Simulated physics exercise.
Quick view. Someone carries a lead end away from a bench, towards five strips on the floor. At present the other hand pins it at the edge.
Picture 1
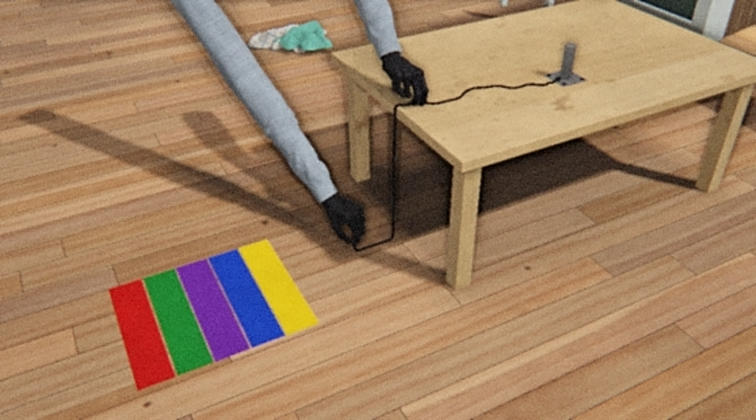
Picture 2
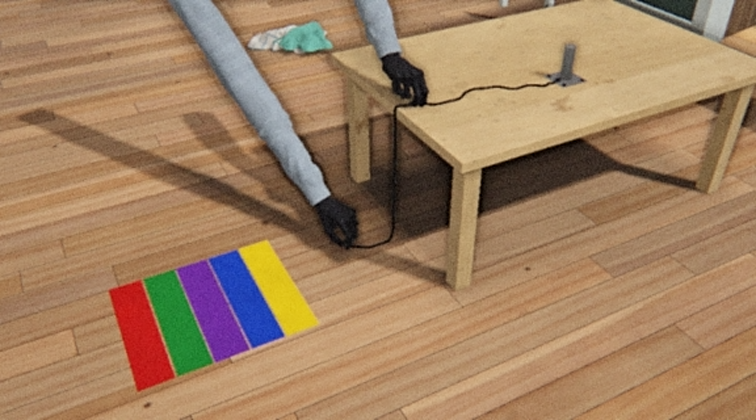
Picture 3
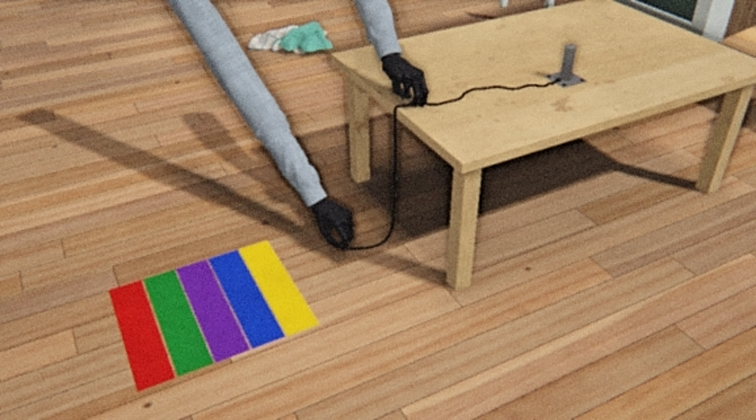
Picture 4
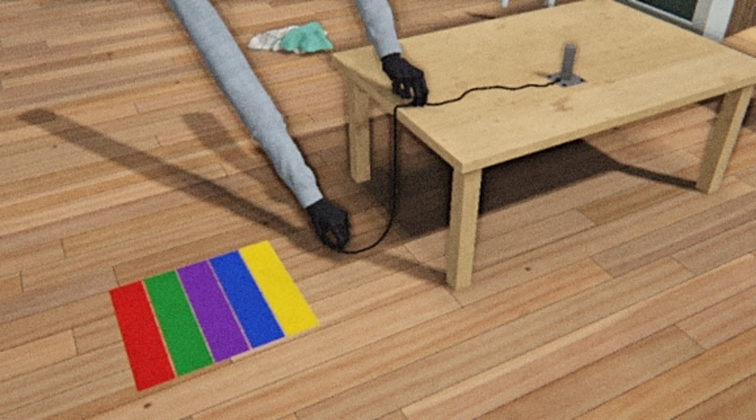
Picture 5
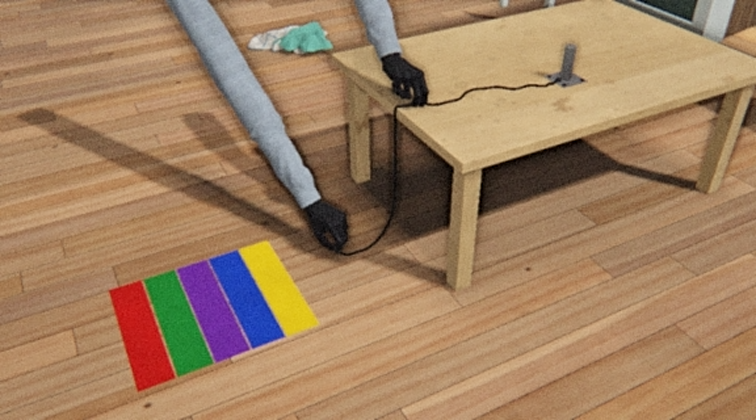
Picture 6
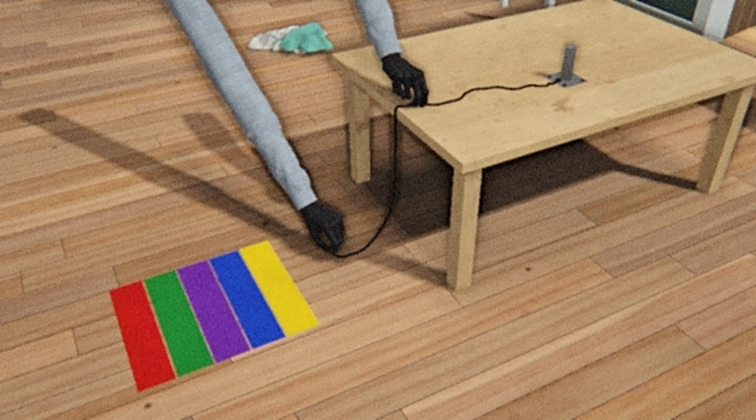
We see one gloved hand pin a dark cord at the edge of a wooden table while the other, low by the floor, draws its end slightly left, away from the table and nearer five coloured strips.
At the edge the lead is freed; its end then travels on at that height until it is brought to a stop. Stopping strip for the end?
Blue.
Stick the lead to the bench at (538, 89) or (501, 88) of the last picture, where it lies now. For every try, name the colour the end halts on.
Colour per try: Blue / blue.
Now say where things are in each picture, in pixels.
In the first picture, end (352, 243); yellow (293, 312); blue (260, 324); purple (224, 337); green (188, 350); red (150, 363).
In the second picture, end (345, 246); lead through (539, 86) (480, 89) (433, 104) (395, 133) (394, 190) (390, 238).
In the third picture, end (341, 247).
In the fourth picture, end (337, 249); lead through (539, 86) (481, 89) (434, 105) (395, 133) (395, 190) (381, 239).
In the fifth picture, end (335, 250).
In the sixth picture, end (331, 251); lead through (539, 86) (481, 89) (434, 105) (396, 133) (395, 191) (373, 240).
Soon after, end near (303, 260); short of the strips.
Then, end near (262, 274); over yellow.
At full stretch, end near (236, 282); over blue. It halts on the blue strip.
